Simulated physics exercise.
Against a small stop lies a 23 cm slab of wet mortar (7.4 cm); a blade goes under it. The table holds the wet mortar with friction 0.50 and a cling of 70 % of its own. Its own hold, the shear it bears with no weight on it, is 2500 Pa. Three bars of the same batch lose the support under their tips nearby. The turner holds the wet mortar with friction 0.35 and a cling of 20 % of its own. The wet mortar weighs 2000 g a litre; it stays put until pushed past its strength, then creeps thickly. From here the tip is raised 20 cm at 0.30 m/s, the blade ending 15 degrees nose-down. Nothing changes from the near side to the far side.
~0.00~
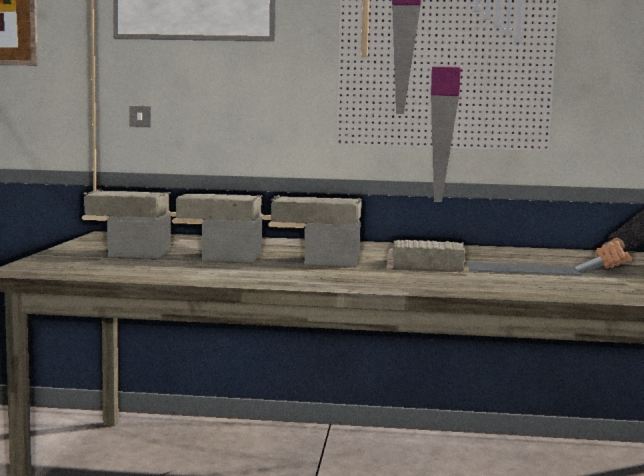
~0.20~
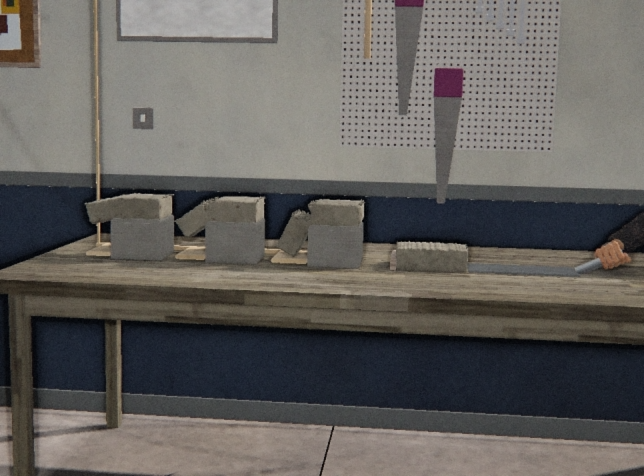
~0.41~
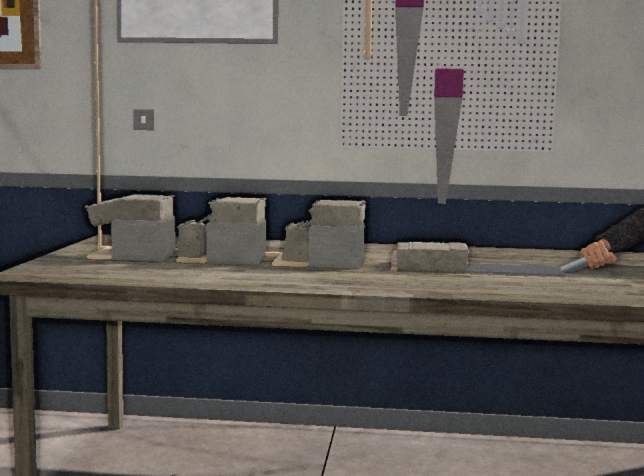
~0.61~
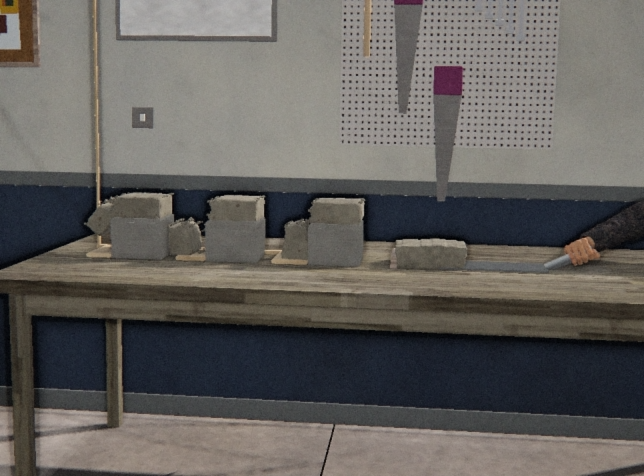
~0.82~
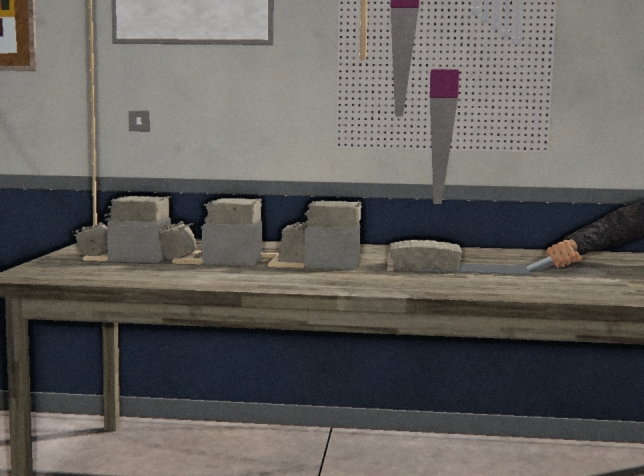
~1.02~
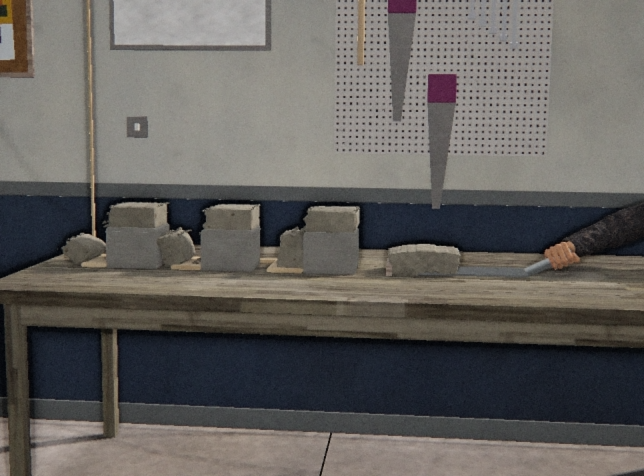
The overhanging left ends of three grey slabs resting on blocks drop first, the right and middle ones down to the table and the left one more slowly, crumbling as they go. A dark-sleeved hand at right slides a flat blade leftward under a low grey slab, whose ridged top smooths and rounds. The slightly shifting view faces a wooden workbench against a grey-and-blue wall with pegboard.
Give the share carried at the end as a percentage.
About 51 %.
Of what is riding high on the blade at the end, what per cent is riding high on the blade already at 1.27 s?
Some 40 per cent.
After 1.27 s, the tip is 7.7 cm up.
After 1.56 s, the tip is 16 cm up.
After 1.86 s, the tip is 20 cm up and 51 % is riding high on the blade.
After 2.15 s, the tip is 20 cm up and 51 % is riding high on the blade.
After 2.30 s, at the end, the tip is 20 cm up and 51 % is riding high on the blade.
